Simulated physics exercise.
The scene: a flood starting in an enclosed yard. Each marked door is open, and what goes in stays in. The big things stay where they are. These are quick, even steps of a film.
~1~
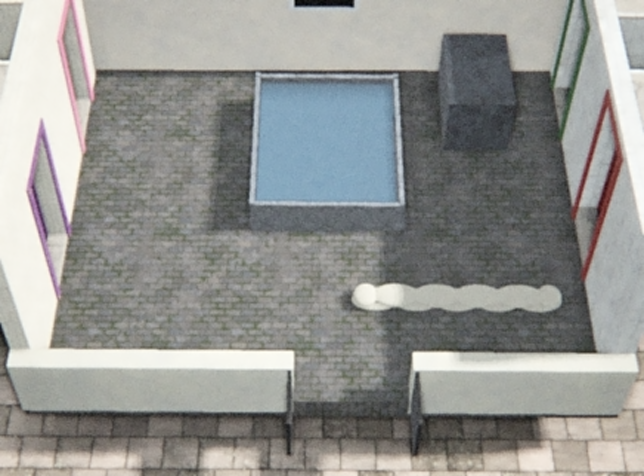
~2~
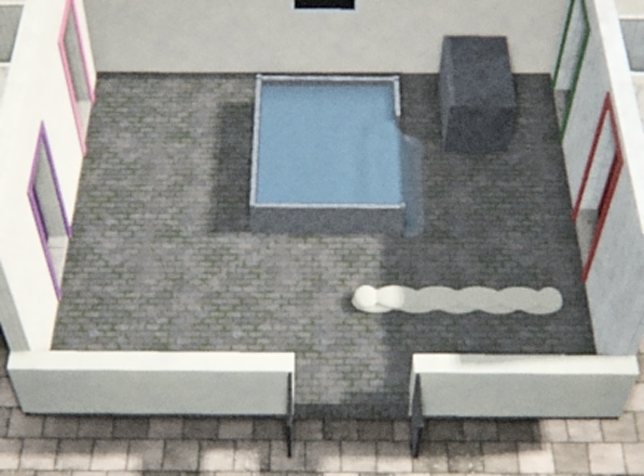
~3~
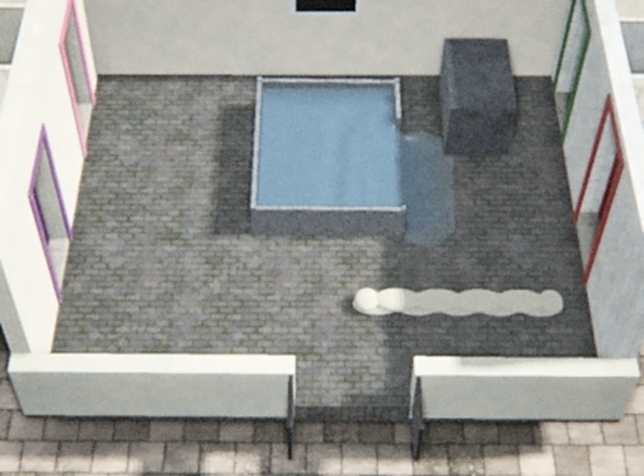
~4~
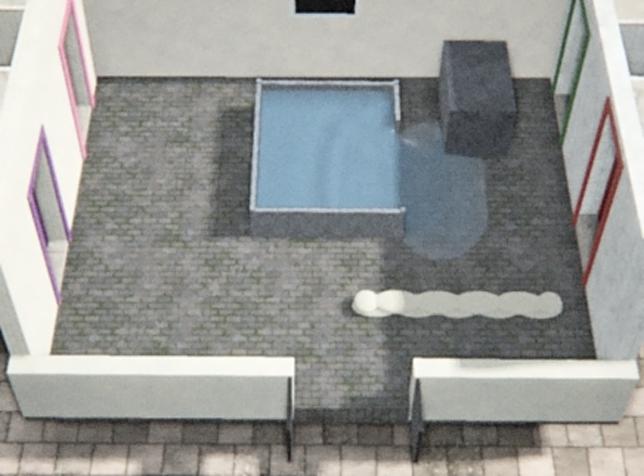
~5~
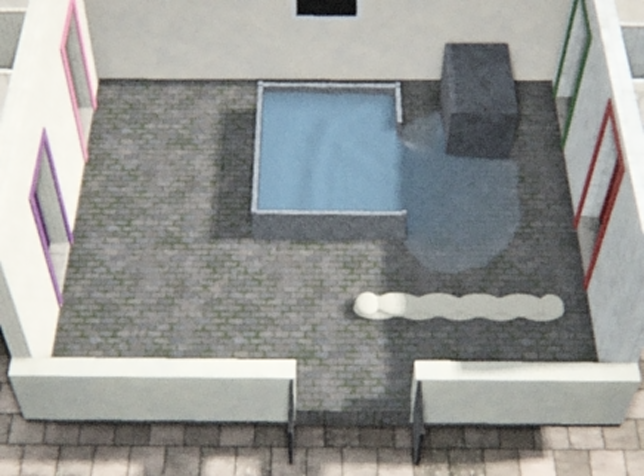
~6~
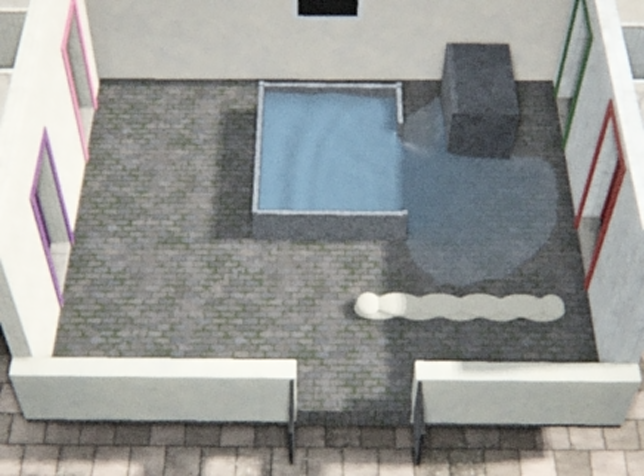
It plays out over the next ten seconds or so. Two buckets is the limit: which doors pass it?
In the end: The green door takes more than that; the purple door stays under that; the pink door stays under that; the red door stays under that.
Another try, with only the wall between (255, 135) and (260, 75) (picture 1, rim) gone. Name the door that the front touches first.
That is the door marked pink.
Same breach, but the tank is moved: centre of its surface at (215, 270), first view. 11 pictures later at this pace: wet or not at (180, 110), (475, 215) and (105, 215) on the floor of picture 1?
In that order: Not flooded, covered, not flooded.
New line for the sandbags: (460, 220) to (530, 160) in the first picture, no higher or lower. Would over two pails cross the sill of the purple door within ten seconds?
In short: The purple one is under.
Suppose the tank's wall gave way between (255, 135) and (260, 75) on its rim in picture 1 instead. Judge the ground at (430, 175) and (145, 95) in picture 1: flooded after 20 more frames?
In that order: Not flooded, wet.
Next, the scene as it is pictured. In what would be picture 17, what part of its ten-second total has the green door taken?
Near 0 in a hundred.
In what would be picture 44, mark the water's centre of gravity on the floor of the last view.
At about (397, 208).
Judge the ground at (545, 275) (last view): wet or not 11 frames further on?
At that place: Wet.
A moment on, water covers 20 % of the floor; the green door wet at the sill, nothing in, the purple door not reached, the pink door not reached, the red door wet at the sill, nothing in.
Next, water covers 30 % of the floor; the green door wet at the sill, nothing in, the purple door not reached, the pink door not reached, the red door wet at the sill, nothing in.
Then, water covers 40 % of the floor; the green door under two buckets in, the purple door not reached, the pink door not reached, the red door wet at the sill, nothing in.
Later, water covers 75 % of the floor; the green door over two buckets in, the purple door not reached, the pink door not reached, the red door wet at the sill, nothing in.
In the end, water covers 90 % of the floor; the green door far over two buckets in, the purple door under two buckets in, the pink door under two buckets in, the red door wet at the sill, nothing in.
